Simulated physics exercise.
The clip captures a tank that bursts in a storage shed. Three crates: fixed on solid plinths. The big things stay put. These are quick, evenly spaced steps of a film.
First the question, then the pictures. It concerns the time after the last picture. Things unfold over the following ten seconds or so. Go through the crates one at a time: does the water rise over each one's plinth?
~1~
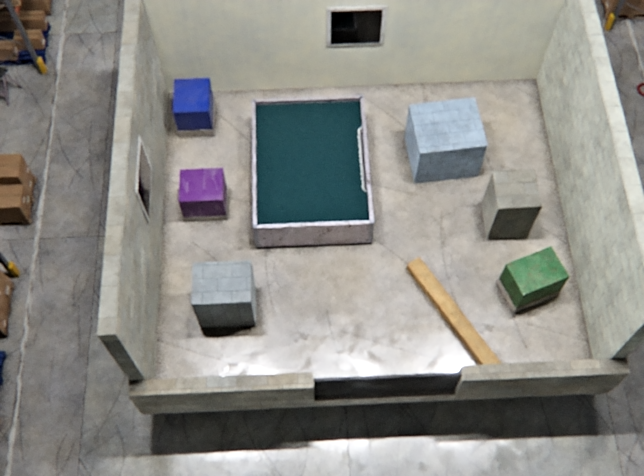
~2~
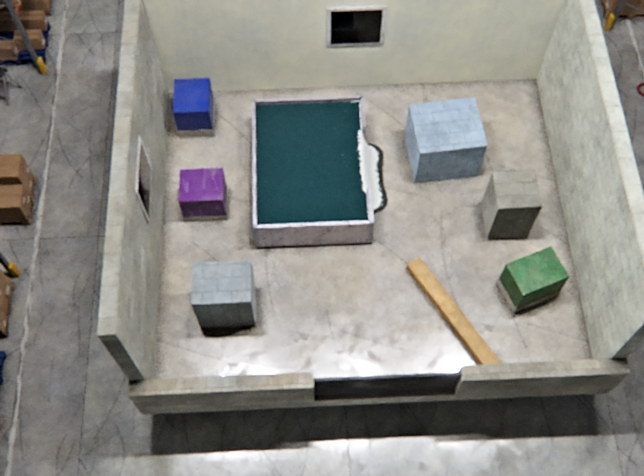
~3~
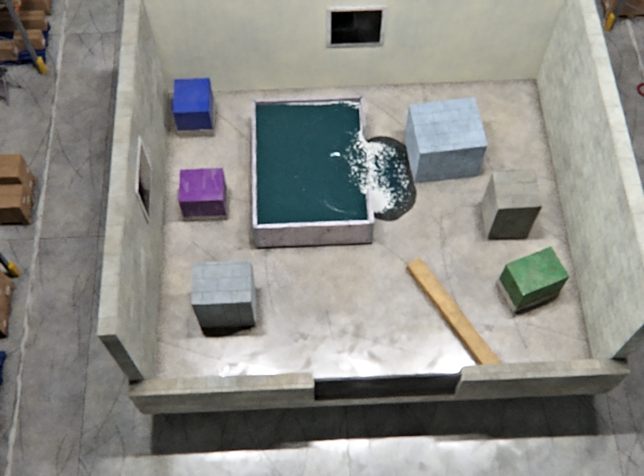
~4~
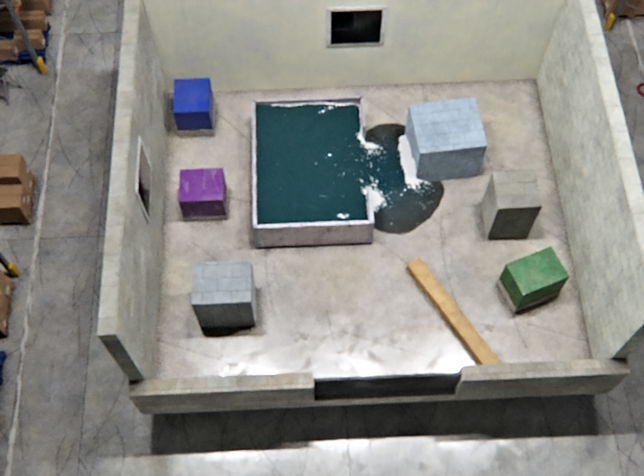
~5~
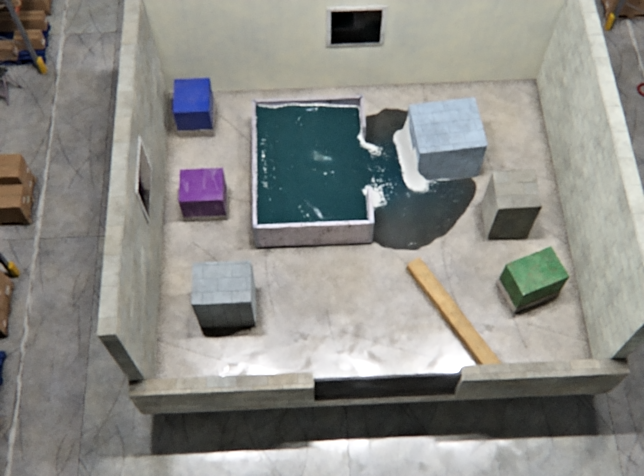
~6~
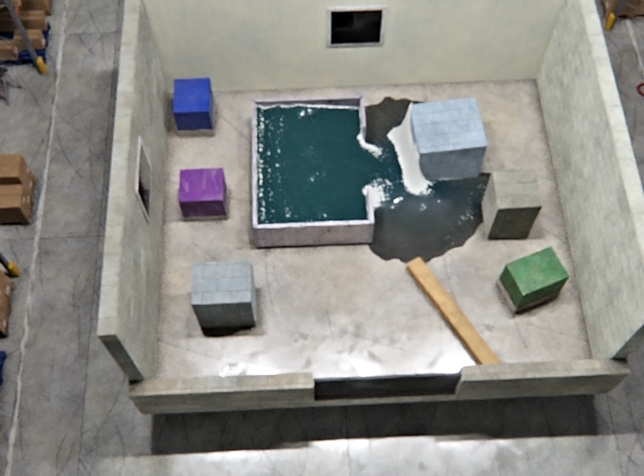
One at a time: The blue crate - water stays below; the green crate - water gets over; the purple crate - water stays below.
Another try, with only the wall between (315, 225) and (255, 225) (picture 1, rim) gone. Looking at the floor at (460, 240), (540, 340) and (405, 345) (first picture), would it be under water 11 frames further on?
First spot unwetted, second unwetted, third drenched.
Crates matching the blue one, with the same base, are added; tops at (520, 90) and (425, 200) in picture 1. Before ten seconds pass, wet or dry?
Crate by crate: Gets flooded; gets flooded.
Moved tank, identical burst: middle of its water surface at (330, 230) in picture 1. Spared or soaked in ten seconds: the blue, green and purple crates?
Blue crate: Untouched; green crate: Flooded; purple crate: Untouched.
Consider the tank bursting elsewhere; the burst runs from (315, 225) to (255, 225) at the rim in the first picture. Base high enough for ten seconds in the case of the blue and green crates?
In that case the blue crate is never flooded and the green crate is never flooded.
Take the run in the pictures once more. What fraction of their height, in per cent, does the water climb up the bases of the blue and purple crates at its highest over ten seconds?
About 80 percent and about 70 percent.
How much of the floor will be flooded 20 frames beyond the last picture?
About 65 per cent.
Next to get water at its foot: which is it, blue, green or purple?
The crate marked green it is.
A moment on, water covers 20 % of the floor; the blue crate not reached, the green crate water round its plinth, the purple crate not reached.
Next, water covers 40 % of the floor; the blue crate not reached, the green crate water round its plinth, the purple crate not reached.
Then, water covers 65 % of the floor; the blue crate water round its plinth, the green crate water round its plinth, the purple crate water round its plinth.
Later, water covers 80 % of the floor; the blue crate water round its plinth, the green crate water round its plinth, the purple crate water round its plinth.
In the end, water covers 100 % of the floor; the blue crate stayed above the water, the green crate was topped, the purple crate stayed above the water.
